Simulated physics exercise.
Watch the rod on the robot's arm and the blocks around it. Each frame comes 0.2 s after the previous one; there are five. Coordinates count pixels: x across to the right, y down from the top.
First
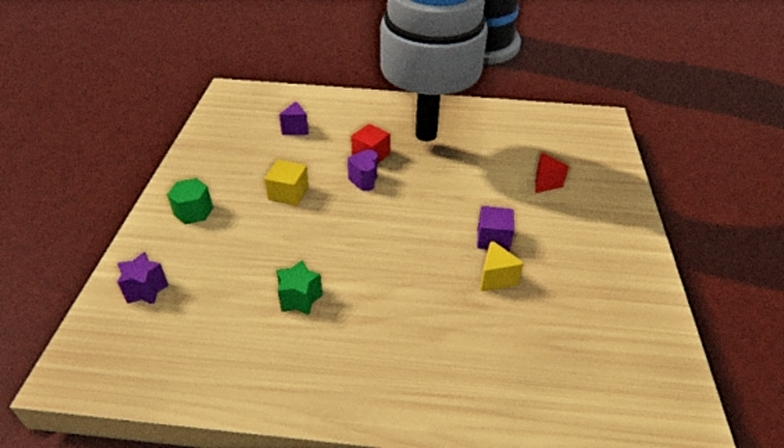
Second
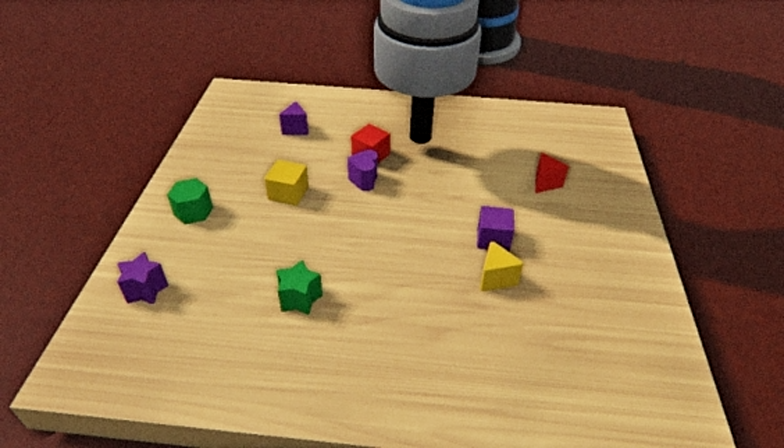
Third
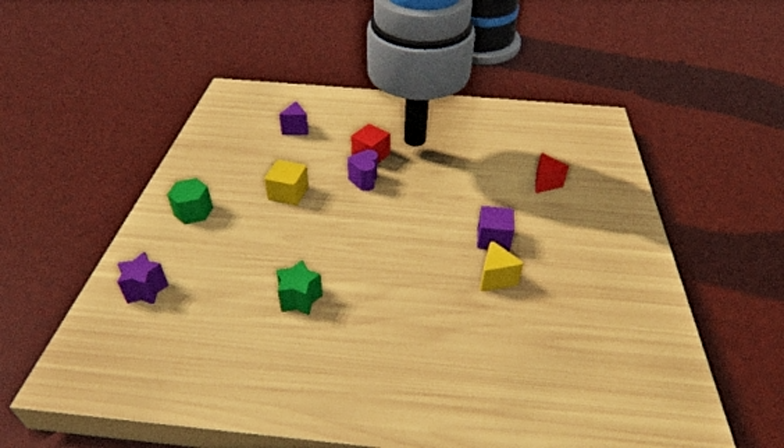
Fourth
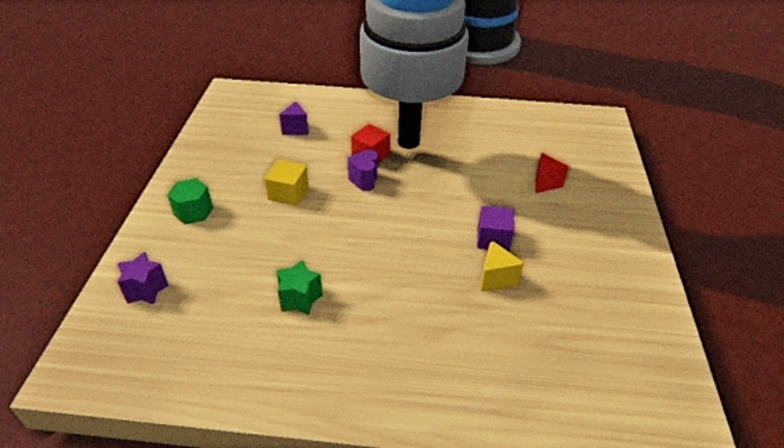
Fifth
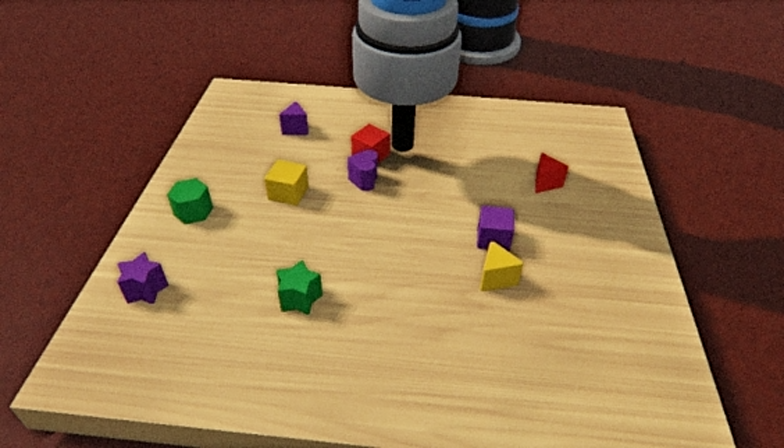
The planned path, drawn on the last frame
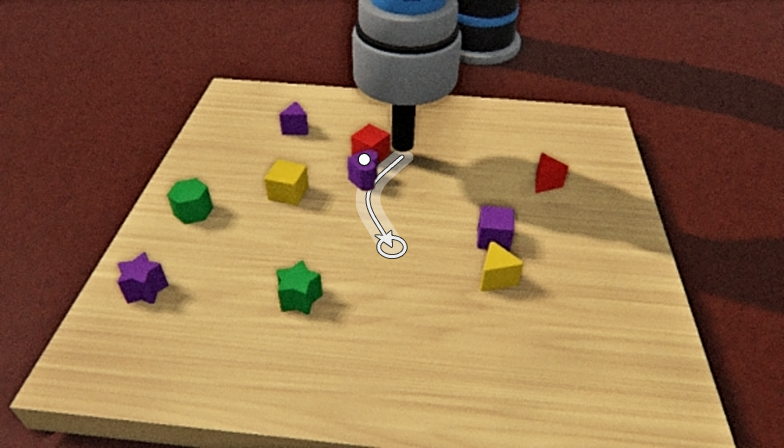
The robot arm's black rod moved slowly left and slightly toward the viewer over a wooden board, nearing the red block and purple heart, while all the colored blocks stayed still.
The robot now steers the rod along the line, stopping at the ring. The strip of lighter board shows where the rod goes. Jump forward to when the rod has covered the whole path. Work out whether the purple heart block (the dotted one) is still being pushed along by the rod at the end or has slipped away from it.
I predict the rod has moved past it.
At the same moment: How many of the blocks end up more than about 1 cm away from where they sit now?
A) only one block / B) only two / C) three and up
Letter A.
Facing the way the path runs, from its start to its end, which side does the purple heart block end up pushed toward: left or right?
Moves right.
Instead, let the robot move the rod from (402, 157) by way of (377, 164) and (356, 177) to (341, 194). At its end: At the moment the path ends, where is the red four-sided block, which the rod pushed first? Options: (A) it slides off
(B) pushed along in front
A - it slides off.
Path on the board, from (402, 157) via (375, 181) and (371, 213), ending at (392, 247); the dot is on the purple heart block.
What follows on the original path. One third of the way, rod at (375, 170); purple heart block at (349, 168), turned 15° clockwise.
Two thirds of the way, rod at (371, 201); purple heart block at (337, 175), turned 55° clockwise.
At the end, rod at (392, 235); purple heart block at (337, 175), turned 55° clockwise; red four-sided block in place.
